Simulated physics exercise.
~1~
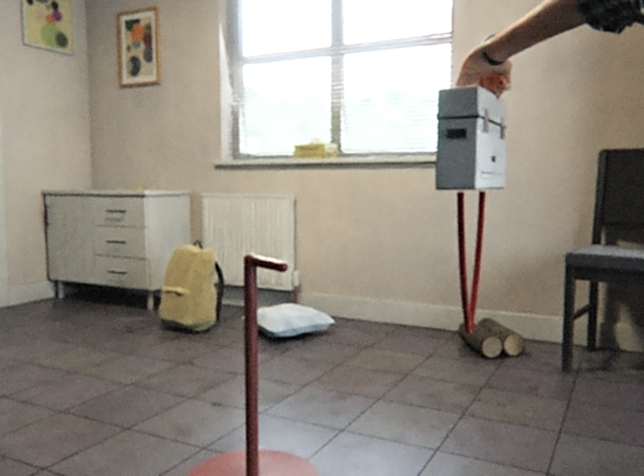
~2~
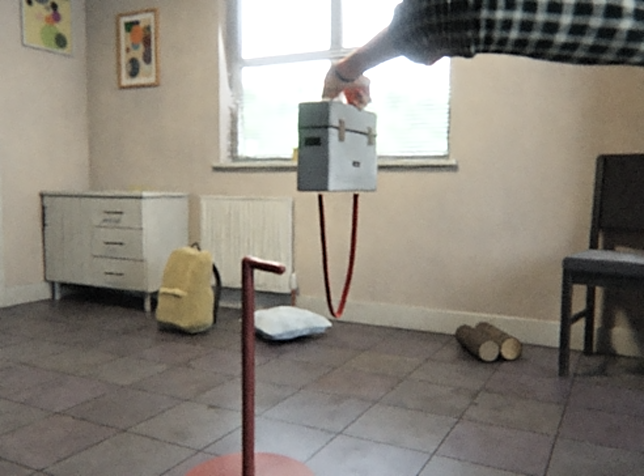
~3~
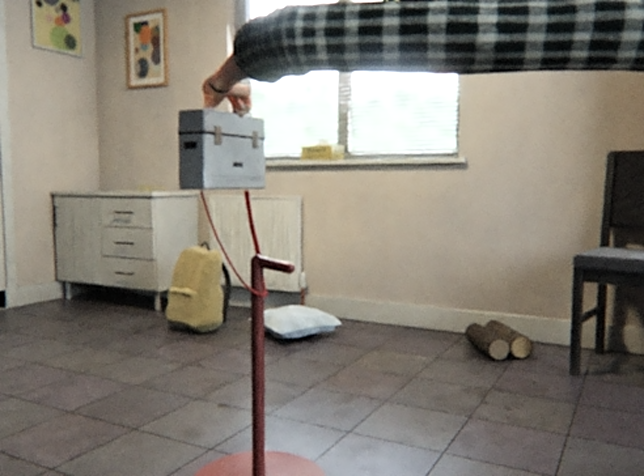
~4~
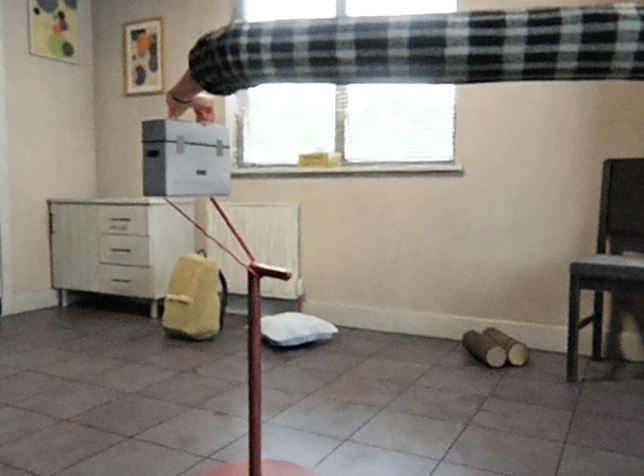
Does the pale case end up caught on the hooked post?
Yes, the red loop hanging from the case snags on the hook and pulls tight, leaving the case held just past the post.
